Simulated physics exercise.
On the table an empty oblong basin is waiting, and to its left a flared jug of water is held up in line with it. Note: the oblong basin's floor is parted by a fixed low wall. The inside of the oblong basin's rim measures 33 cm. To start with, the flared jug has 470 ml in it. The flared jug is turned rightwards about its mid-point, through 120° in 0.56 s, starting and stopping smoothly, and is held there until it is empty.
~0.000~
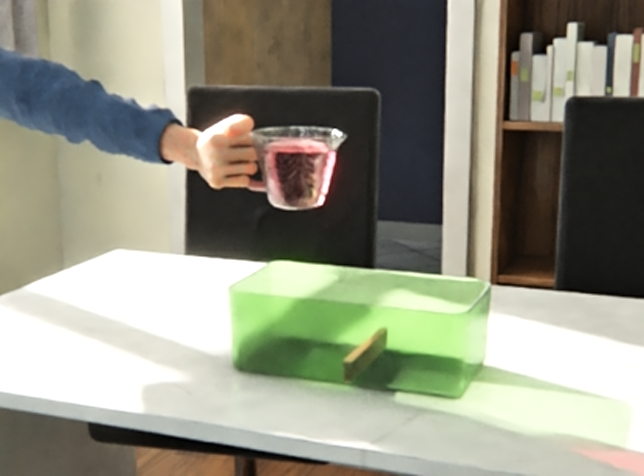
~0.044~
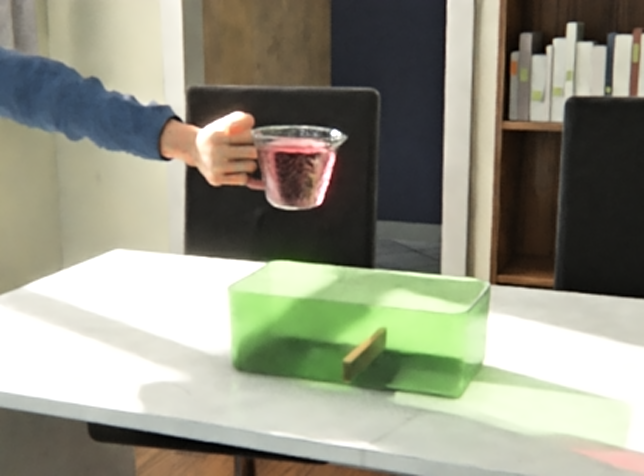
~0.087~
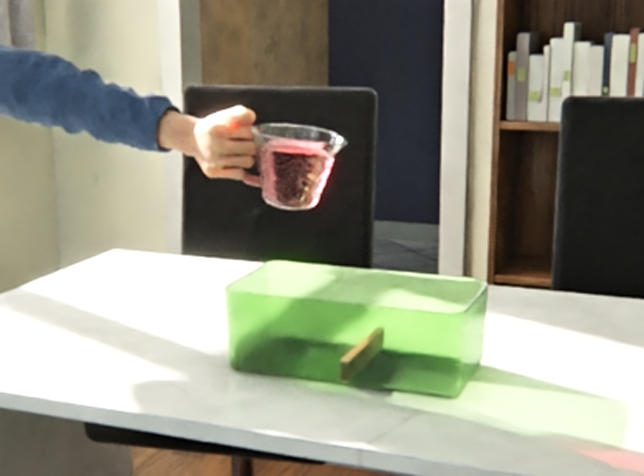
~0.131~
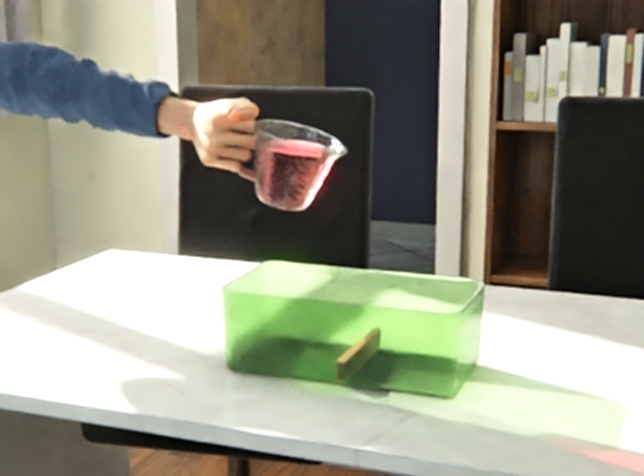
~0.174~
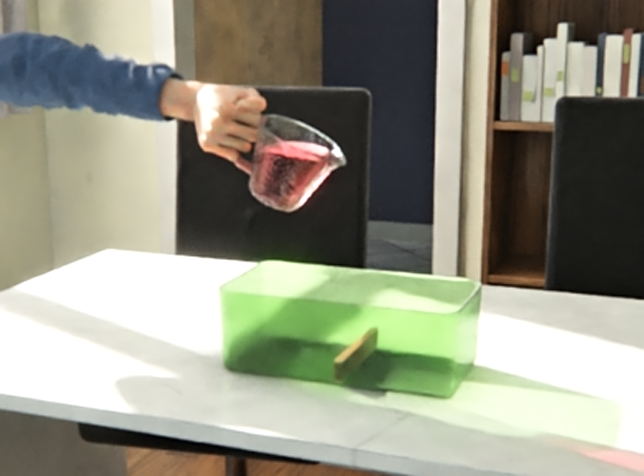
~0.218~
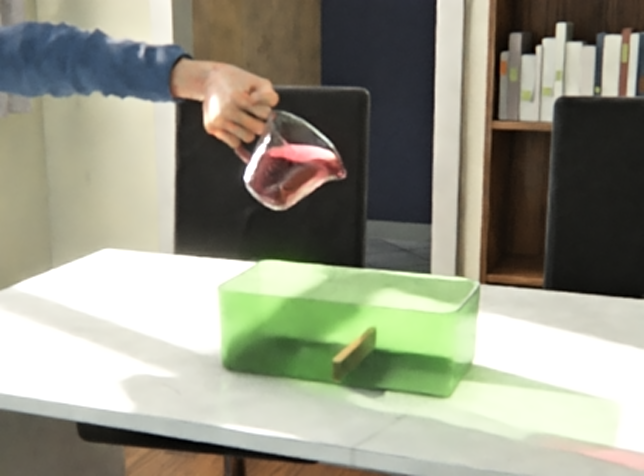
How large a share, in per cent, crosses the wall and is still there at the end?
A share of about 52 per cent.
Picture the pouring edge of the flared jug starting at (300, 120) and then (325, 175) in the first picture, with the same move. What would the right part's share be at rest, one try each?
Roughly 15 per cent the first time and 25 per cent the second.
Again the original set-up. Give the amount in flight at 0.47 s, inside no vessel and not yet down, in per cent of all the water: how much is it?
Estimate: Some 34 % of the total.
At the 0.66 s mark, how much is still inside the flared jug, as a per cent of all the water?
Around 0 percent of it.
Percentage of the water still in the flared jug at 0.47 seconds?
20 %.
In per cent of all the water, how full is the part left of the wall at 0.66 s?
Roughly 44 per cent.
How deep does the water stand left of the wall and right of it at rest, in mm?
Roughly 8 mm on the left side and 10 mm on the right side.
Then, 0.47 s in, the tilt is 113° and 21 per cent is still to pour, 5 is left of the wall and 40 right of it.
Then, 0.66 s in, the tilt is 120° and 0 per cent is still to pour, 44 is left of the wall and 50 right of it.
Then, 0.85 s in, the tilt is 120° and 0 per cent is still to pour, 42 is left of the wall and 51 right of it.
Then, 1.06 s in, the tilt is 120° and 0 per cent is still to pour, 42 is left of the wall and 52 right of it.
Finally, 42 per cent lies left of the wall, 52 right of it and 6 outside.
